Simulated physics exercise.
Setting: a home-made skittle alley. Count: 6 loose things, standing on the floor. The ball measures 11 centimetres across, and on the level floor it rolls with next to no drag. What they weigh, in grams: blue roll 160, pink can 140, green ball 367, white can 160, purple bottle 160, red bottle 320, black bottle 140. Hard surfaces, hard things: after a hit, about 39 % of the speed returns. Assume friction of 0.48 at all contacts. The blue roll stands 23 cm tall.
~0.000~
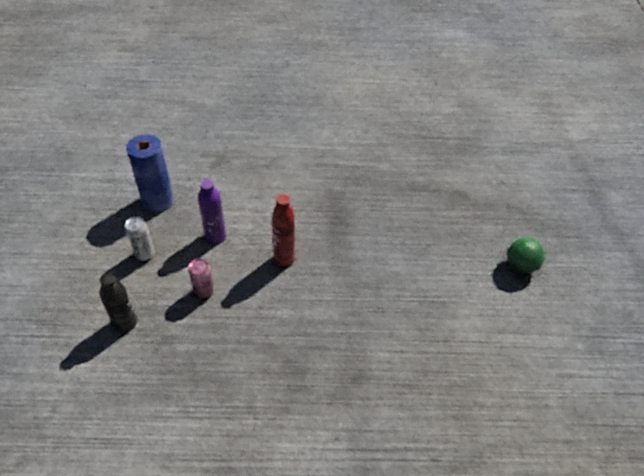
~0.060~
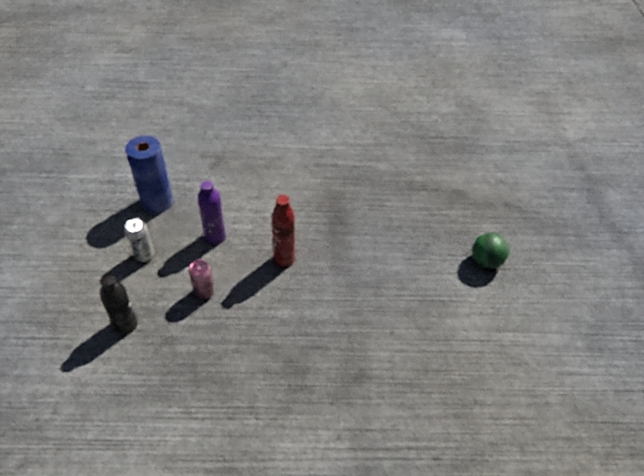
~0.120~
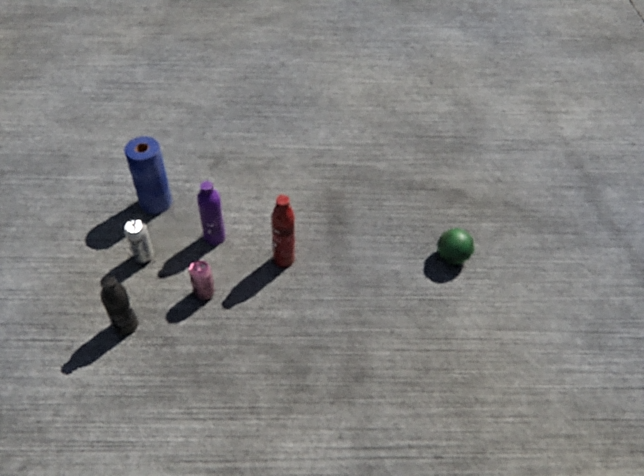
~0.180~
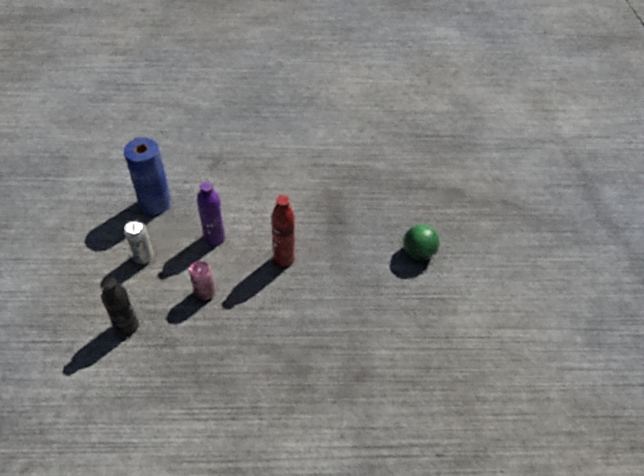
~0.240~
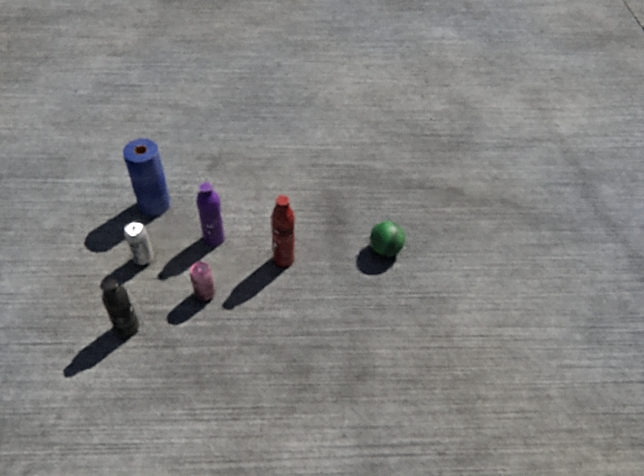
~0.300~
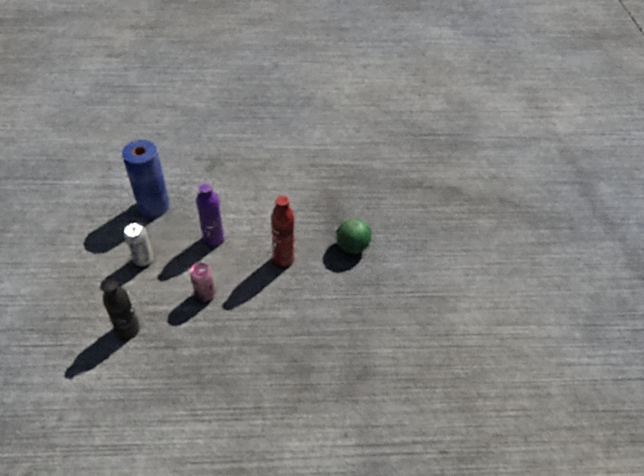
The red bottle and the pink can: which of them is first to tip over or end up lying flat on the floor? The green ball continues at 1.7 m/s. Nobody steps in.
The former of the two.
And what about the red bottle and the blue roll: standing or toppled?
Here's how it ends: The red bottle comes down, and the blue roll comes down.
Around 0.60 s, ball 91 cm along; green ball near (224, 207); red bottle at 19° to upright near (264, 244).
Around 1.00 s, ball 124 cm along; green ball near (140, 162); red bottle on its side near (233, 294); blue roll at 36° to upright.
Around 1.40 s, ball 151 cm along; green ball near (86, 123); red bottle on its side near (232, 293); blue roll on its side.
Around 2.20 s, ball 206 cm along; red bottle on its side near (231, 293); blue roll on its side.
Finally (2.6 s), on their side or leaning hard on the floor, blue roll and red bottle; the other 4 still in place (within 8 cm). Final places as that camera would see them, red bottle near (231, 293), pink can near (203, 283). Red bottle went at 0.72 s; pink can was never lost.
